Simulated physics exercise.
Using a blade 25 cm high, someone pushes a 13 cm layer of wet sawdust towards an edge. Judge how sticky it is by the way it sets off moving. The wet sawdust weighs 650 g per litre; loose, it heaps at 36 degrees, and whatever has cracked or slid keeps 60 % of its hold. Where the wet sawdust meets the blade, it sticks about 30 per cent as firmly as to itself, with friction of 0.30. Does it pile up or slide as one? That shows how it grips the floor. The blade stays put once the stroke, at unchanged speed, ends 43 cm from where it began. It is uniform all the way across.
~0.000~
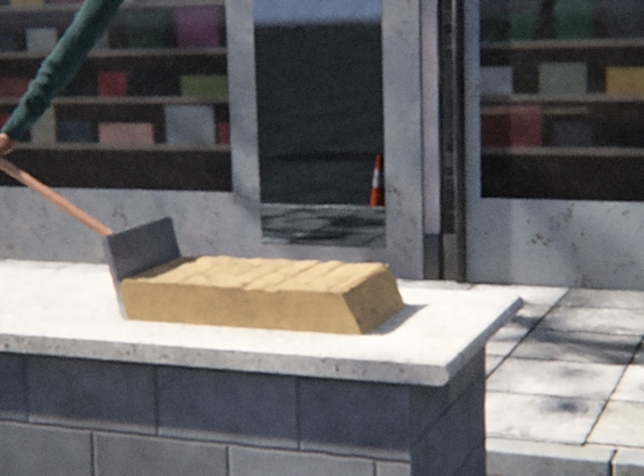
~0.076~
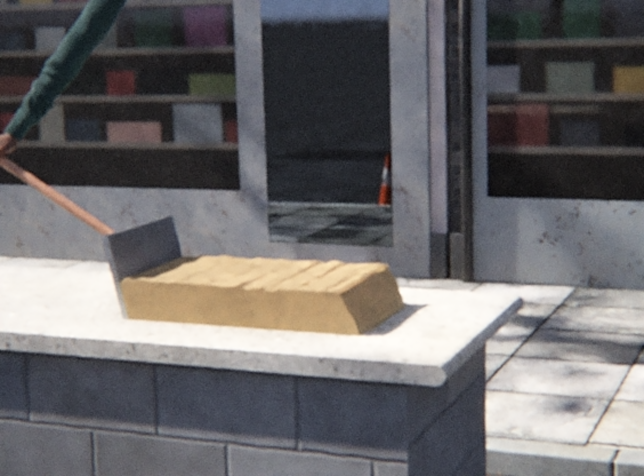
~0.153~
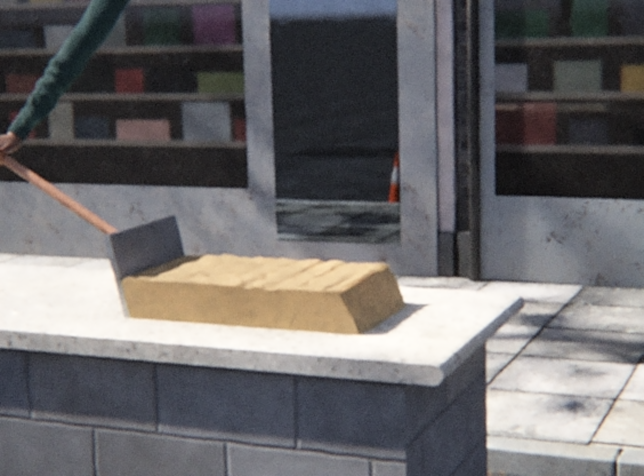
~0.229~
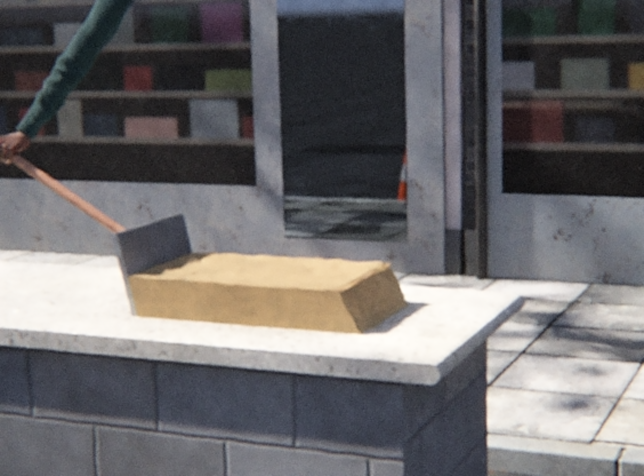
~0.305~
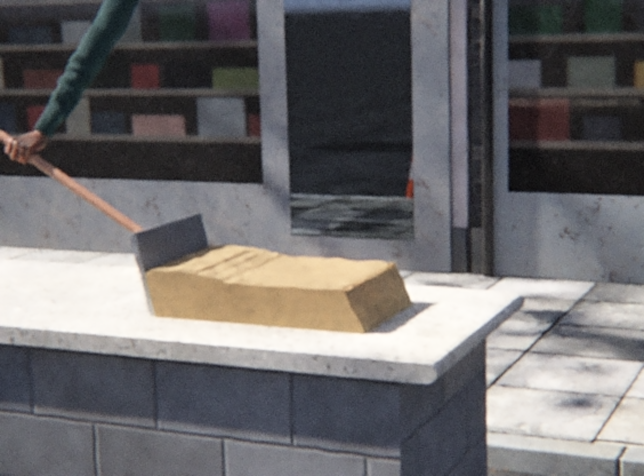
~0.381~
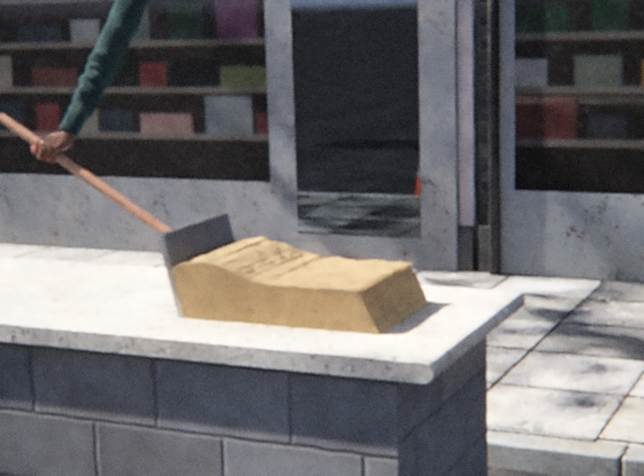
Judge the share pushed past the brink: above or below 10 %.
It should end up higher than 10 percent.
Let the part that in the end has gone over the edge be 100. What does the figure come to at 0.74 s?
0 %.
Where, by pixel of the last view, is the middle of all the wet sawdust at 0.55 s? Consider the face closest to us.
It comes out near (328, 306), give or take.
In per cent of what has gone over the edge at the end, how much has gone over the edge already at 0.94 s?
70 %.
By 0.55 s, 0 % has gone over the edge.
By 0.74 s, 0 % has gone over the edge.
By 0.94 s, 17 % has gone over the edge.
By 1.13 s, 20 % has gone over the edge.
By 1.75 s, at the end, 24 % has gone over the edge.
